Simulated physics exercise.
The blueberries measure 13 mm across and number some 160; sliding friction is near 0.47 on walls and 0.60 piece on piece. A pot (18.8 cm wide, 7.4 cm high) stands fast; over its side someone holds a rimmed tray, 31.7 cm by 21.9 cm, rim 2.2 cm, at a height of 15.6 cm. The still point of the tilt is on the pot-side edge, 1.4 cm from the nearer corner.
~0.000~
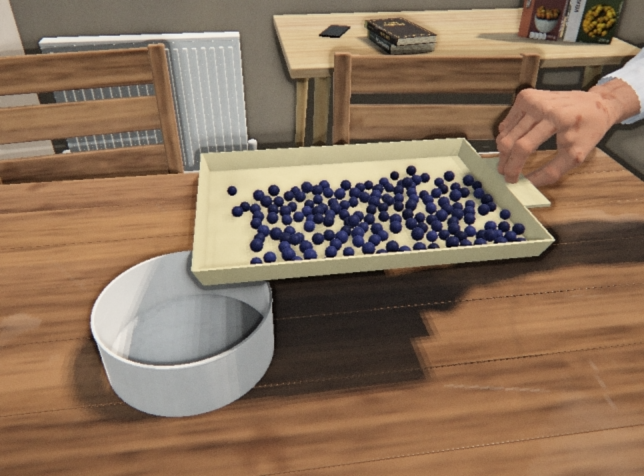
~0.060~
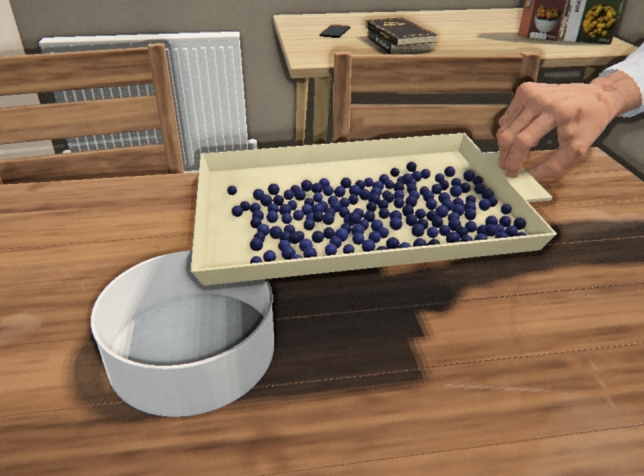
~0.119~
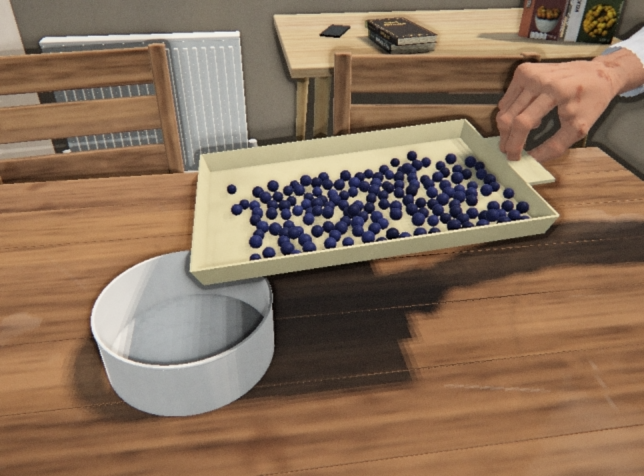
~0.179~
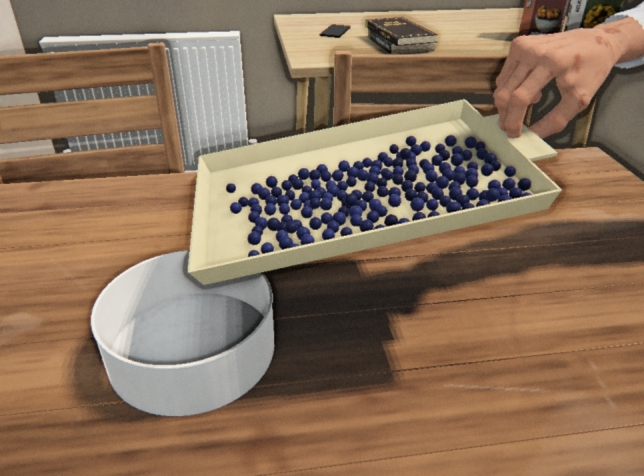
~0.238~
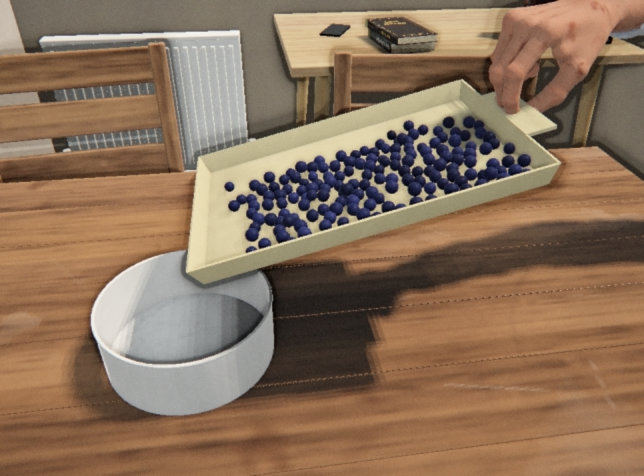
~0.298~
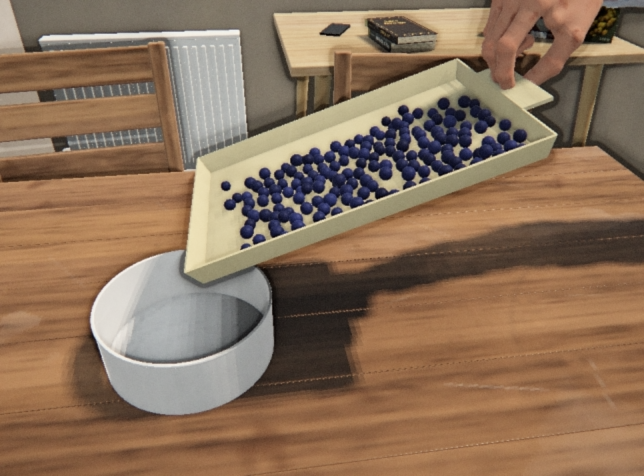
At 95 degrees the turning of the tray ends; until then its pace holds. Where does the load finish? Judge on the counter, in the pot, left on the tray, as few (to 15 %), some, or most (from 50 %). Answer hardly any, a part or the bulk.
Counter a part, pot the bulk, tray hardly any.
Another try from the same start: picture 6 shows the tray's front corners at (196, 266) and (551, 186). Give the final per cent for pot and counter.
Pot 70, counter 30.
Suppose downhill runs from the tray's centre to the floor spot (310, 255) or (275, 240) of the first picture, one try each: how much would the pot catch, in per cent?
About 0 and 50 per cent.
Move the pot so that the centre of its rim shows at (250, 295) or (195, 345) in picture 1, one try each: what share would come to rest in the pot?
Some 35 and 45 per cent.
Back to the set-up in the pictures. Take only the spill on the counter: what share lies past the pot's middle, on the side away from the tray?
Some 80 per cent.
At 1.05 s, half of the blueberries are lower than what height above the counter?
About 16 cm.
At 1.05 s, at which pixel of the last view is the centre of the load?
Around (202, 215).
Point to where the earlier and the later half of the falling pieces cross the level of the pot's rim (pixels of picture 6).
At about (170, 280), then at (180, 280).
Then, at 0.75 s, tilt 55 degrees; the tray holds 100 %, the pot 0 %.
Then, at 1.05 s, tilt 79 degrees; the tray holds 70 %, the pot 10 %.
Then, at 1.46 s, tilt 95 degrees; the tray holds 0 %, the pot 65 %.
By 2.0 s all is still; counter 30 %, pot 70 %, tray 0 %.
